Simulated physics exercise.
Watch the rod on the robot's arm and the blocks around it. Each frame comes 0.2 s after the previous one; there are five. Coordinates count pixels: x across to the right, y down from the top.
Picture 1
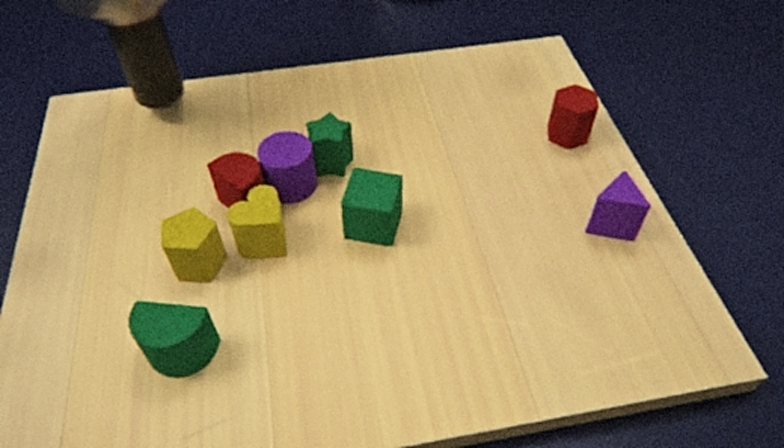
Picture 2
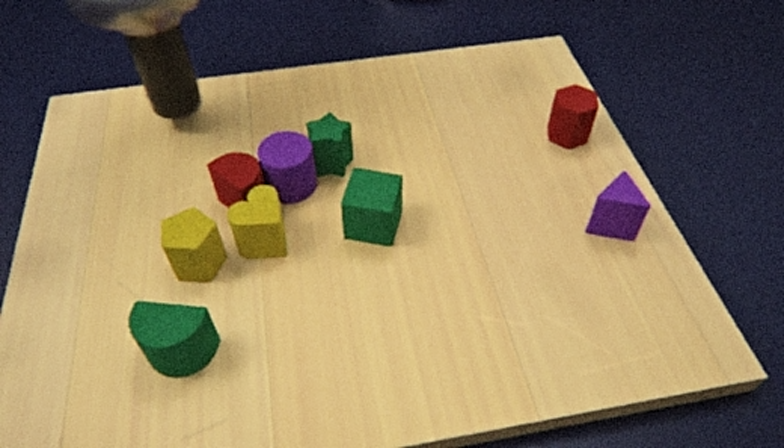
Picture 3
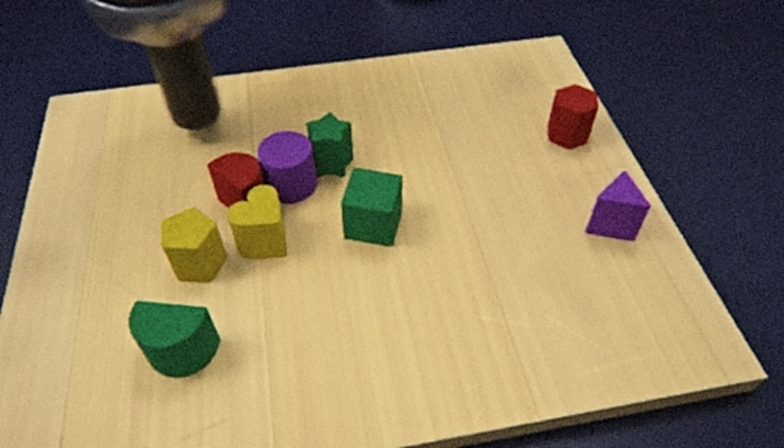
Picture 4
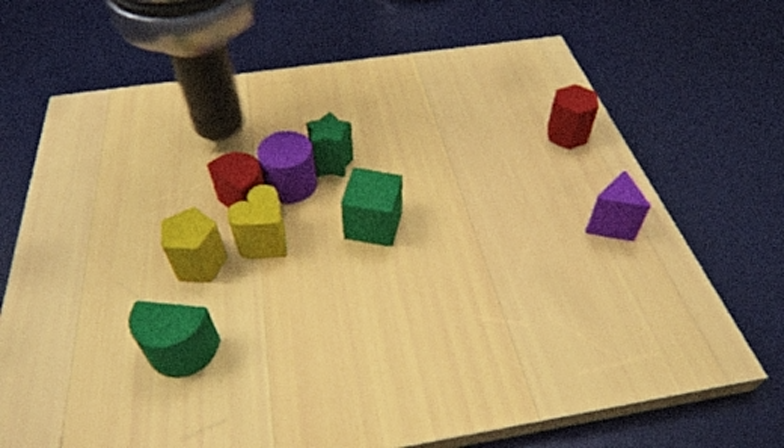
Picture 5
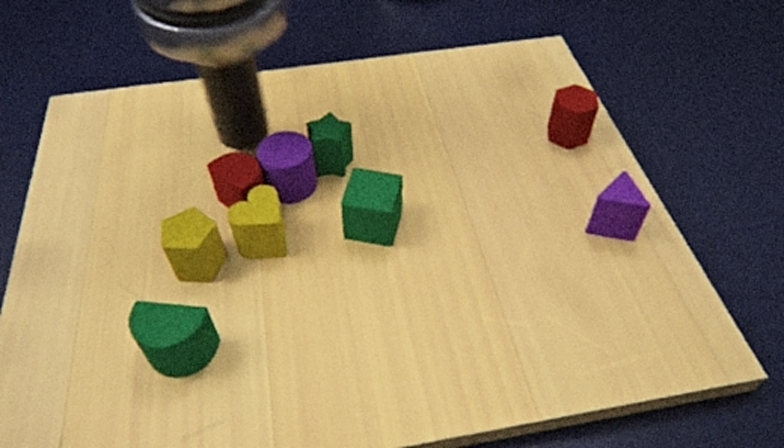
On a pale wooden board scattered with red, yellow, green and purple blocks, a robot arm's dark rod moved steadily right and slightly toward the viewer, nearing the clustered blocks, while the blocks stayed still.
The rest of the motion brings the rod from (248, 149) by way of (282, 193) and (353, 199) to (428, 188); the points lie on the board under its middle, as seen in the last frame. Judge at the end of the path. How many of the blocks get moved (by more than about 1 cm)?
Three or more get moved.
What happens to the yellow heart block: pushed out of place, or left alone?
By then it is still where it was.
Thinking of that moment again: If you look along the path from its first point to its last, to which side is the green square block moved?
Shifted right.
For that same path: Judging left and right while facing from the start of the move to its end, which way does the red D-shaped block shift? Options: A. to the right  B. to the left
A
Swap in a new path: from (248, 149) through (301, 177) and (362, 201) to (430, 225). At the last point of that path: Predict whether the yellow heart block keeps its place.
If the rod follows that path, the yellow heart block stays in its place.
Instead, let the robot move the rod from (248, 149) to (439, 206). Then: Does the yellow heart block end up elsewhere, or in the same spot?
The yellow heart block keeps its place.
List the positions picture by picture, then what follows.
The first frame shows rod tip at (160, 94); block tops, red D-shaped block at (236, 167); yellow heart block at (257, 207); purple circular block at (284, 148); green square block at (372, 188).
The second frame shows rod at (178, 104); blocks unchanged.
The third frame shows rod at (197, 115); blocks unchanged.
The fourth frame shows rod at (219, 124); blocks unchanged.
The fifth frame shows rod at (244, 133); red D-shaped block at (236, 167); yellow heart block at (257, 207); purple circular block at (284, 148); green square block at (372, 188).
What follows on the original path. One third of the way, rod at (279, 178); red D-shaped block at (231, 183), turned 15° clockwise; purple circular block at (323, 176).
Two thirds of the way, rod at (353, 183); red D-shaped block at (231, 183), turned 15° clockwise; purple circular block at (396, 189); green square block at (445, 214).
At the end, rod at (429, 173); red D-shaped block at (231, 183), turned 15° clockwise; yellow heart block in place; purple circular block at (457, 190); green square block at (477, 235), turned 45° clockwise.
